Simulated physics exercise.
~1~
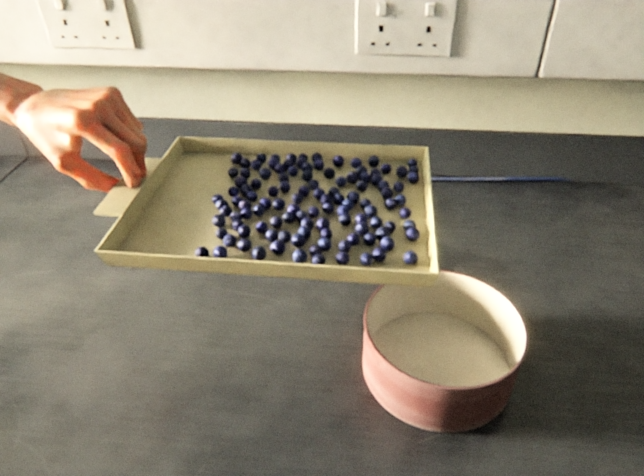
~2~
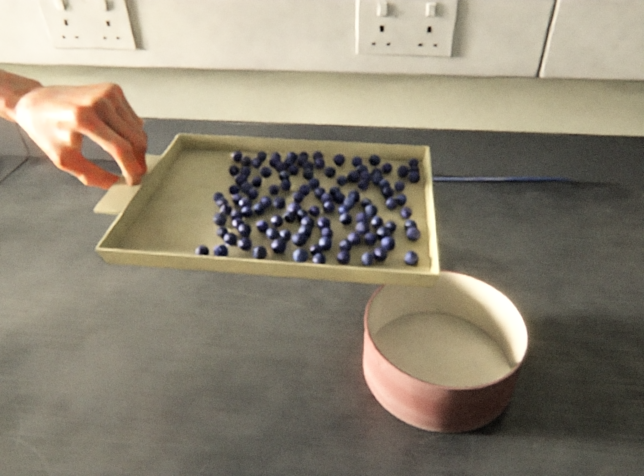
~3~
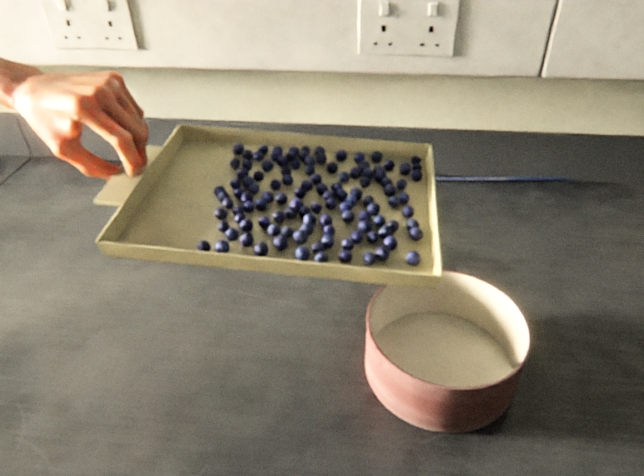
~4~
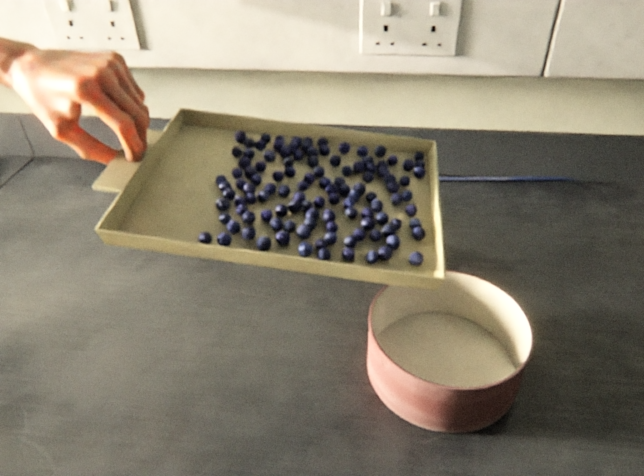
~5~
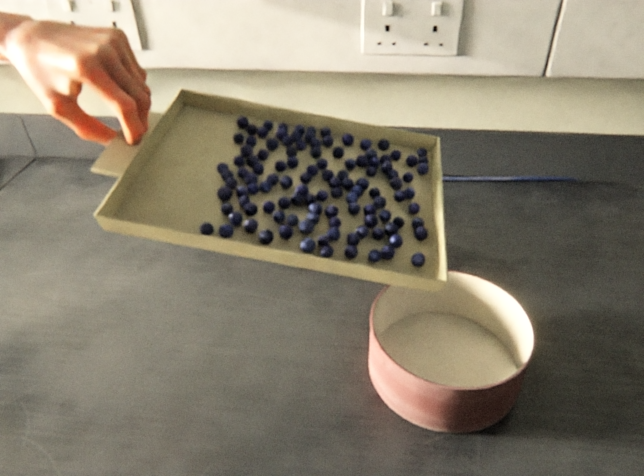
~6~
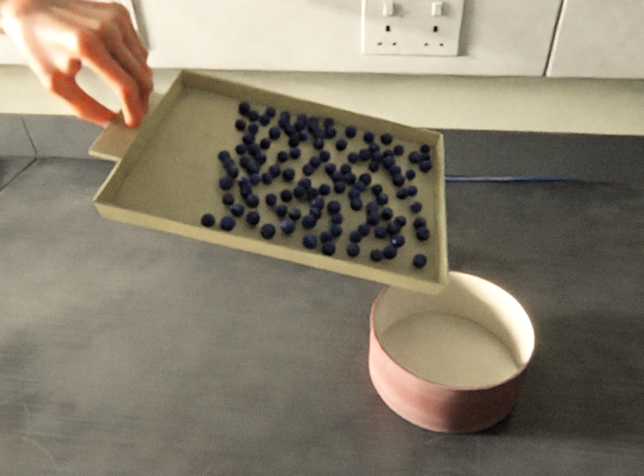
At the start, a hand holds a shallow beige tray of scattered blueberries level above a dark countertop, its right edge near a round pink pot. The hand then raises the left side steadily, slanting the tray down to the right, while the berries barely shift and the pot stays still.
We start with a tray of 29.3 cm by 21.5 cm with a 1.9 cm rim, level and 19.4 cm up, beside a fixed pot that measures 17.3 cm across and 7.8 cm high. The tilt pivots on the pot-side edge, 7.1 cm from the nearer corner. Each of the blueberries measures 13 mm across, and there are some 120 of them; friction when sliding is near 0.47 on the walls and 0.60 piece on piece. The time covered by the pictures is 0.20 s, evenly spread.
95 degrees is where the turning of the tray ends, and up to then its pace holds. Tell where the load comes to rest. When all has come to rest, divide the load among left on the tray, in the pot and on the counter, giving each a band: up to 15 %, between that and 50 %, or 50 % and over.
Left on the tray: Up to 15 %; pot: 50 % and over; counter: Between 15 and 50 %.
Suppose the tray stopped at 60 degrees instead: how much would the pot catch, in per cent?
It would be near 10 per cent.
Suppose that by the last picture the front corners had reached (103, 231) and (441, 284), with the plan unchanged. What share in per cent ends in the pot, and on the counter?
Pot: 40, counter: 60.
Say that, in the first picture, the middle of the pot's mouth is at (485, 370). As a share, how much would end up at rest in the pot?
I'd put it at around 95 per cent.
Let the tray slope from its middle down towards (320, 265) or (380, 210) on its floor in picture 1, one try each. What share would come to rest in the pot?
I'd put it at about 35 per cent for the first tilt and about 65 per cent for the second.
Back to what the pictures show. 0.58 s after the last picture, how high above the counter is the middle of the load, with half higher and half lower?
Height: Around 22 cm.
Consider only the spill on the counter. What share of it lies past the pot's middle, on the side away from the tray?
About 70 per cent.
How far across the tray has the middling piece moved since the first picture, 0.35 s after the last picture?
About 7 cm.
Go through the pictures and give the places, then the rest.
The first frame shows tray tilt 0 degrees, front corners at (101, 248) and (434, 270); middle of the pieces at (326, 200); pot at (444, 322).
The second frame shows tray tilt 1 degrees, front corners at (102, 246) and (435, 271); middle of the pieces at (327, 199).
The third frame shows tray tilt 3 degrees, front corners at (102, 239) and (437, 272); middle of the pieces at (329, 196).
The fourth frame shows tray tilt 7 degrees, front corners at (101, 227) and (440, 275), lowest corner right front; middle of the pieces at (332, 190).
The fifth frame shows tray tilt 11 degrees, front corners at (101, 213) and (443, 278), lowest corner right front; middle of the pieces at (335, 184).
The sixth frame shows tray tilt 16 degrees, front corners at (100, 200) and (443, 281), lowest corner right front; middle of the pieces at (338, 178); pot at (451, 322).
Then, 0.35 s after the last picture, tilt 54 degrees; the tray holds 100 %, the pot 0 %.
Then, 0.58 s after the last picture, tilt 80 degrees; the tray holds 85 %, the pot 5 %.
Then, 0.93 s after the last picture, tilt 95 degrees; the tray holds 25 %, the pot 35 %.
In the end, tray 0 %, pot 75 %, counter 25 %.
